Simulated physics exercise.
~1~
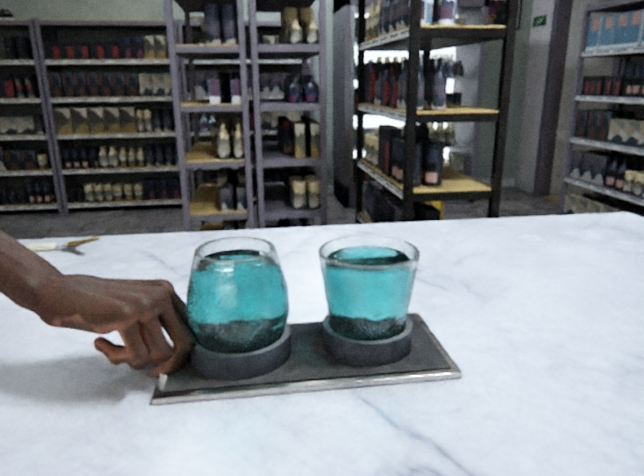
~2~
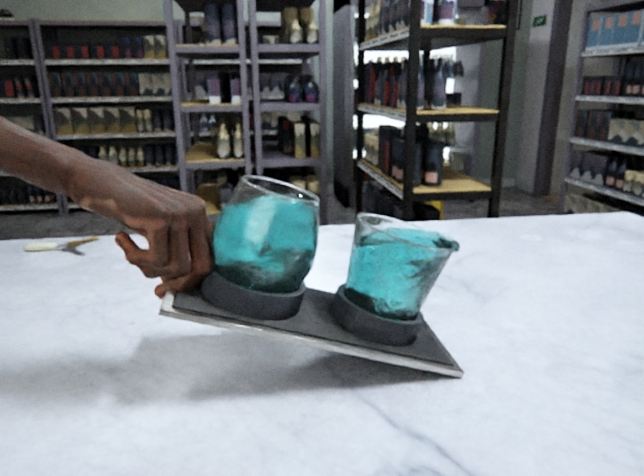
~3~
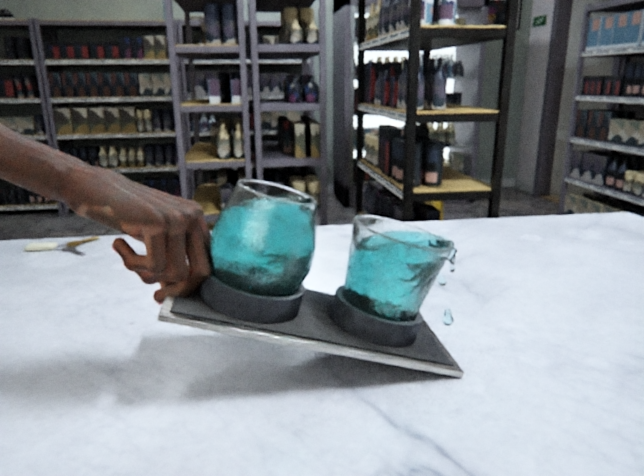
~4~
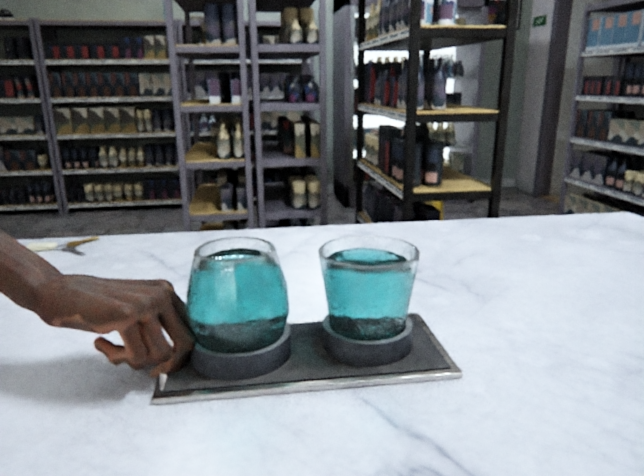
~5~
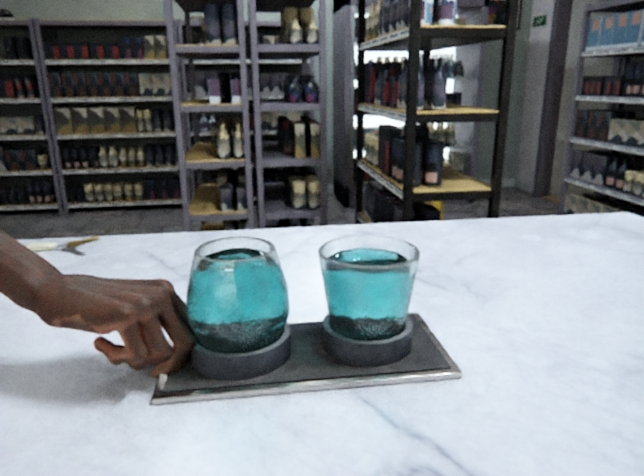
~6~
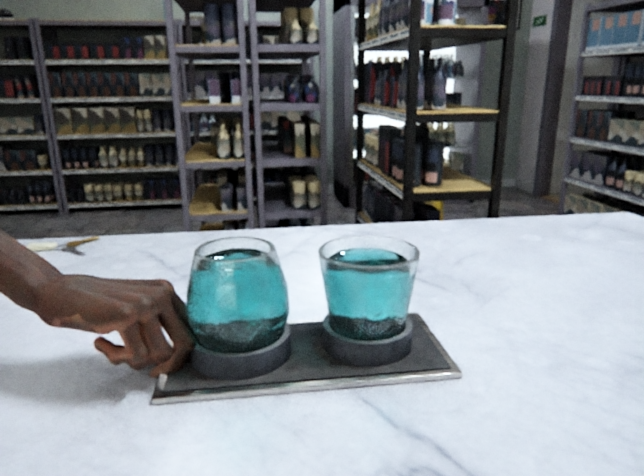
A hand grips the left end of a dark tray on a white marbled table, where a rounded stemless glass and a straight-sided tumbler hold teal liquid in snug round holders. Shelves of bottles and other goods stand behind. The hand lifts the left edge, tipping the tray down to the right, and the liquid surges toward the tumbler's right rim. Drops spill over that rim and fall beside the tray, while the rounded glass keeps its contents. The hand lowers the tray flat again, and both glasses stay upright as the liquid settles.
